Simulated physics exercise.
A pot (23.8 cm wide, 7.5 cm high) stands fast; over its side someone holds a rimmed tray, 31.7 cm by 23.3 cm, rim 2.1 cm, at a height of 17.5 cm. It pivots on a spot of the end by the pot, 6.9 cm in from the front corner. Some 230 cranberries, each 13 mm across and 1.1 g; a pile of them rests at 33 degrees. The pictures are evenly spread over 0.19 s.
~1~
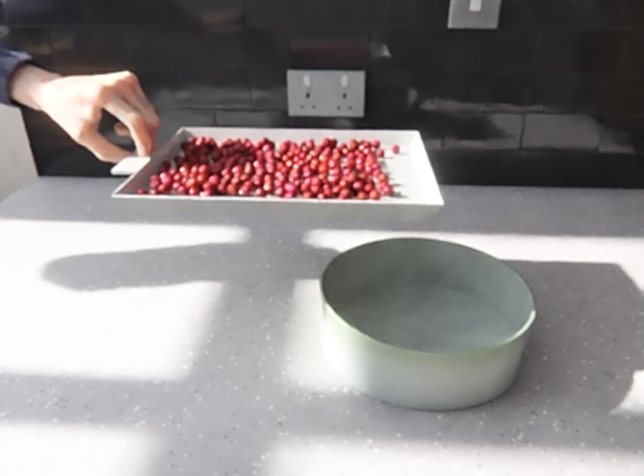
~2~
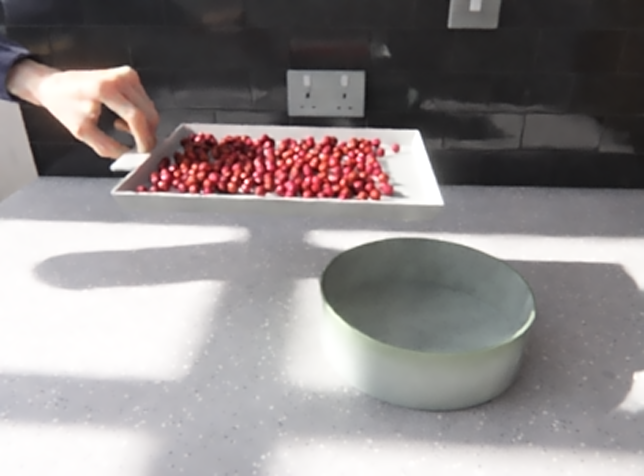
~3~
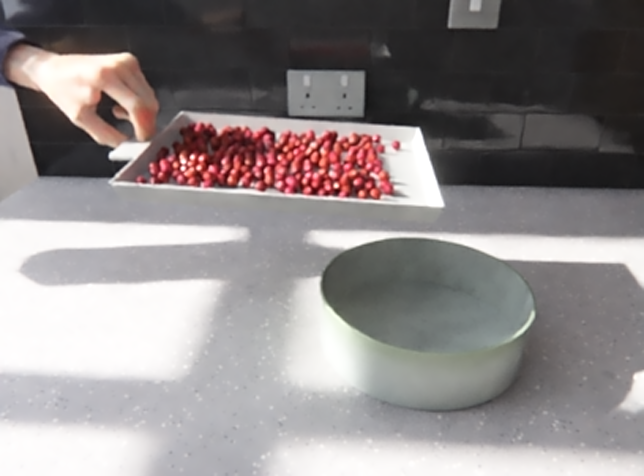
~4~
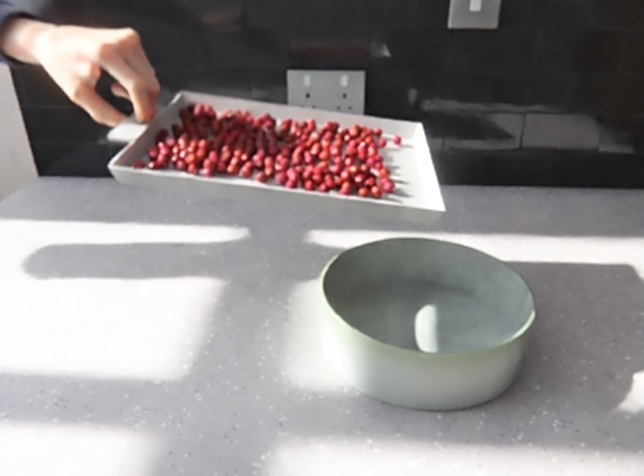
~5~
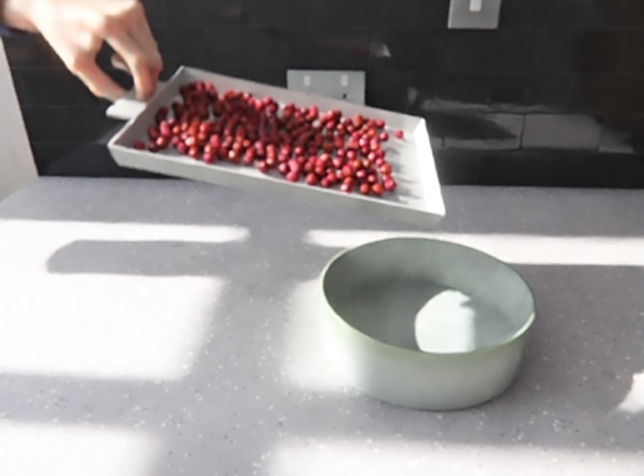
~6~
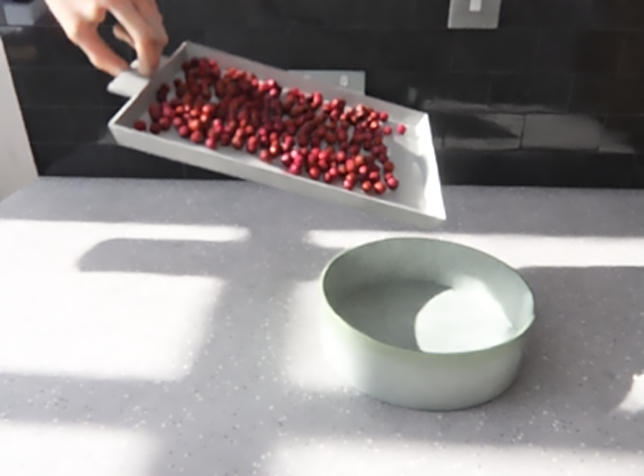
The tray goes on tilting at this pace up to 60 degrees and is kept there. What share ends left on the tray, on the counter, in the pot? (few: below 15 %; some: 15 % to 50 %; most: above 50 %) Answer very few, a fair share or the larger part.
Left on the tray: A fair share; on the counter: Very few; in the pot: The larger part.
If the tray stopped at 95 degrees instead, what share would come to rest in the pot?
In that case some 90 per cent.
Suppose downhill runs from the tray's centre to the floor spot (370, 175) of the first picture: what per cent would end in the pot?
Some 20 per cent.
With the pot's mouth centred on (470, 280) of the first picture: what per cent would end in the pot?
Some 60 per cent.
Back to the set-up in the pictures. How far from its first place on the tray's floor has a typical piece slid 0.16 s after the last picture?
About 2 cm.
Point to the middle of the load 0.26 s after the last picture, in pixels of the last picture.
At about (361, 105).
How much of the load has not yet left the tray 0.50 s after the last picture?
Some 55 per cent of the load.
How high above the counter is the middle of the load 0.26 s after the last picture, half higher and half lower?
Some 28 cm.
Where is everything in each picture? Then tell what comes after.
The first frame shows tray tilt 0 degrees, front corners at (120, 193) and (436, 201); middle of the pieces at (271, 168); pot at (425, 285).
The second frame shows tray tilt 1 degrees, front corners at (120, 190) and (436, 201); middle of the pieces at (271, 165).
The third frame shows tray tilt 4 degrees, front corners at (119, 181) and (436, 203), lowest corner right front; middle of the pieces at (271, 159).
The fourth frame shows tray tilt 8 degrees, front corners at (118, 164) and (437, 206), lowest corner right front; middle of the pieces at (272, 148).
The fifth frame shows tray tilt 13 degrees, front corners at (118, 144) and (438, 210), lowest corner right front; middle of the pieces at (274, 135).
The sixth frame shows tray tilt 19 degrees, front corners at (119, 124) and (439, 214), lowest corner right front; middle of the pieces at (277, 122); pot at (425, 285).
Then, 0.16 s after the last picture, tilt 41 degrees; the tray holds 100 %, the pot 0 %.
Then, 0.26 s after the last picture, tilt 55 degrees; the tray holds 100 %, the pot 0 %.
Then, 0.50 s after the last picture, tilt 60 degrees; the tray holds 55 %, the pot 10 %.
In the end, tray 30 %, counter 5 %, pot 65 %.
